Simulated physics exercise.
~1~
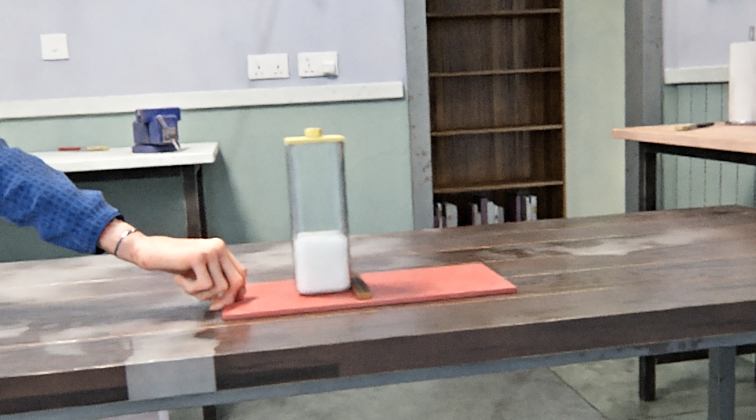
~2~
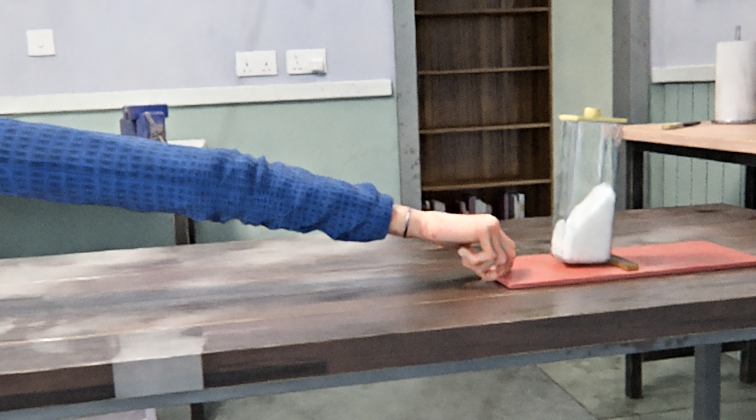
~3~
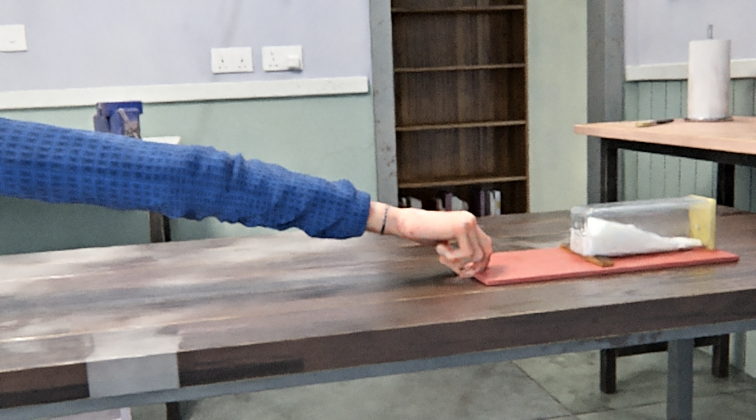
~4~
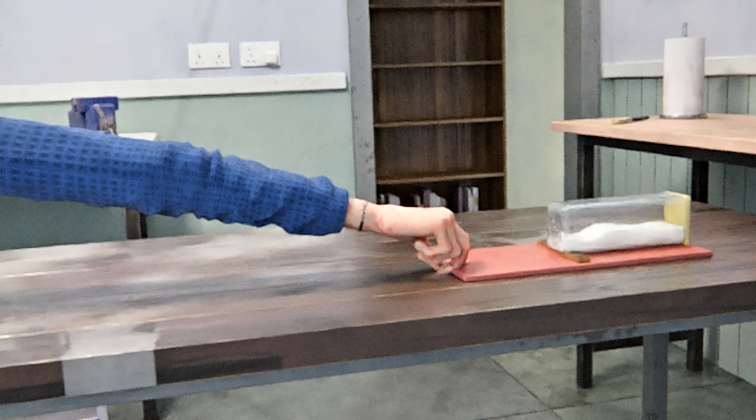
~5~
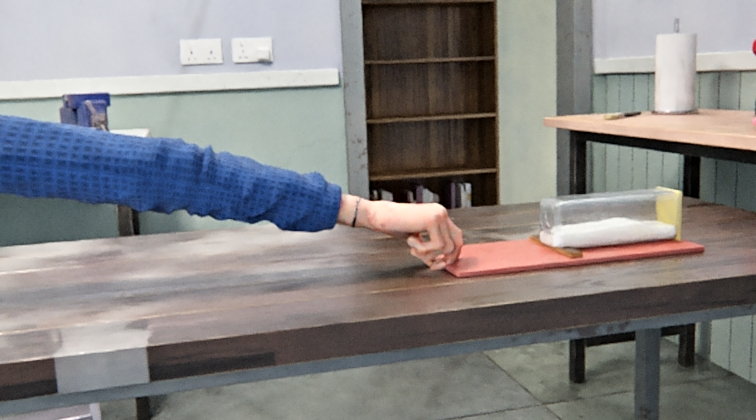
A clear square bottle with a yellow cap, partly filled with white liquid, rides upright on a red board that a hand moves right along a wooden table, then tips over rightward against a low batten and ends lying on its side on the board.
